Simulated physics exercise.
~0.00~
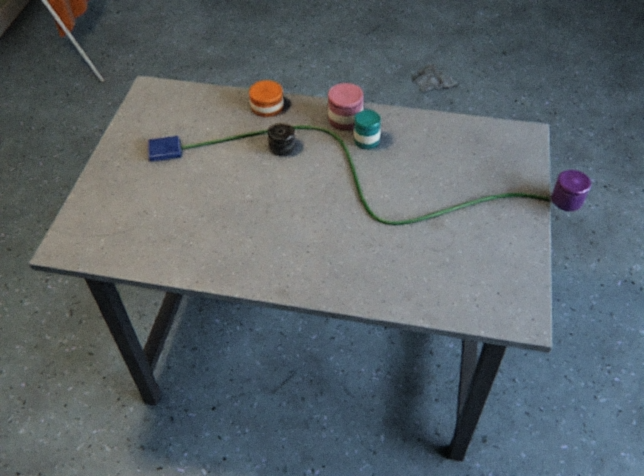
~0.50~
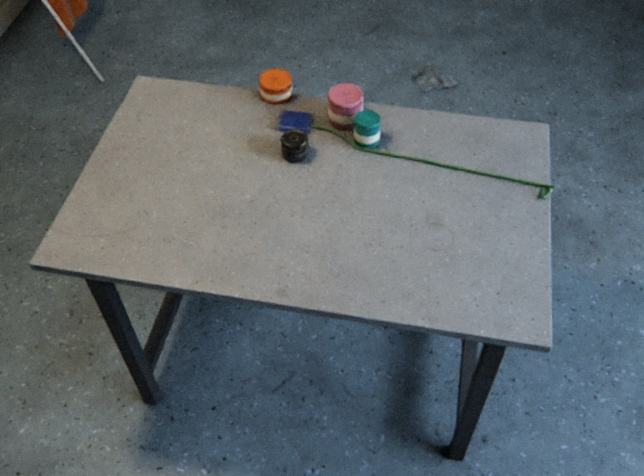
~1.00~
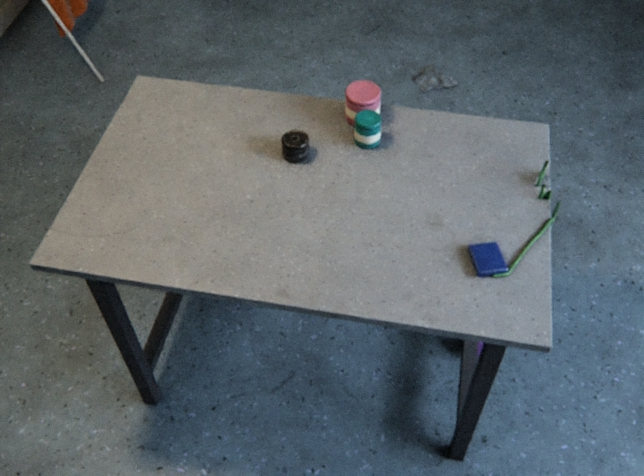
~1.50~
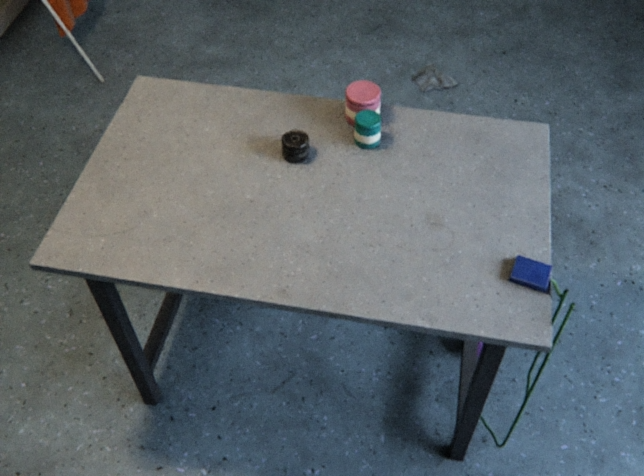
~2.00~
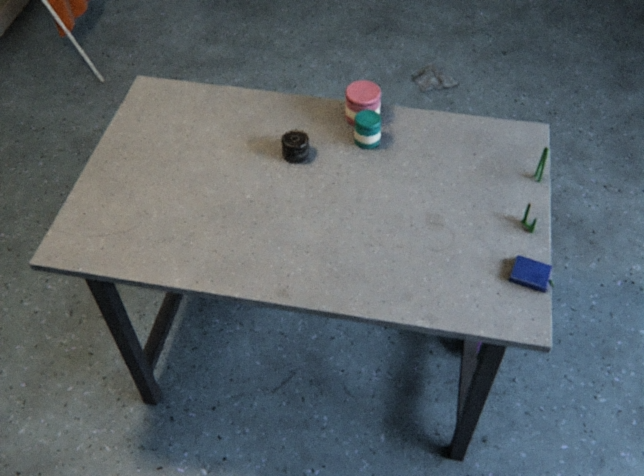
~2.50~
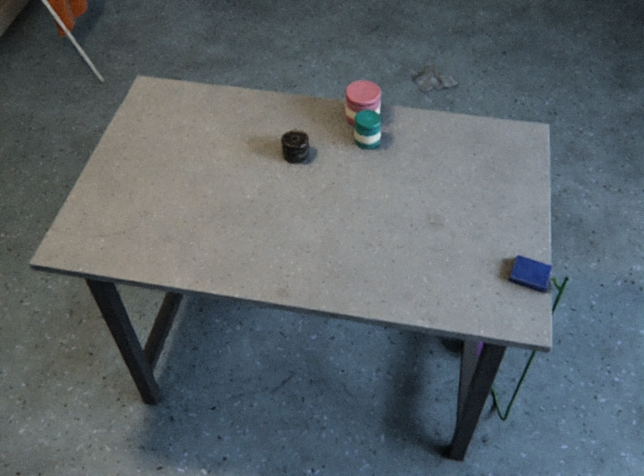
On a grey table, a falling purple speaker dragging a blue phone rightward by green cable, the phone stopping at the edge.
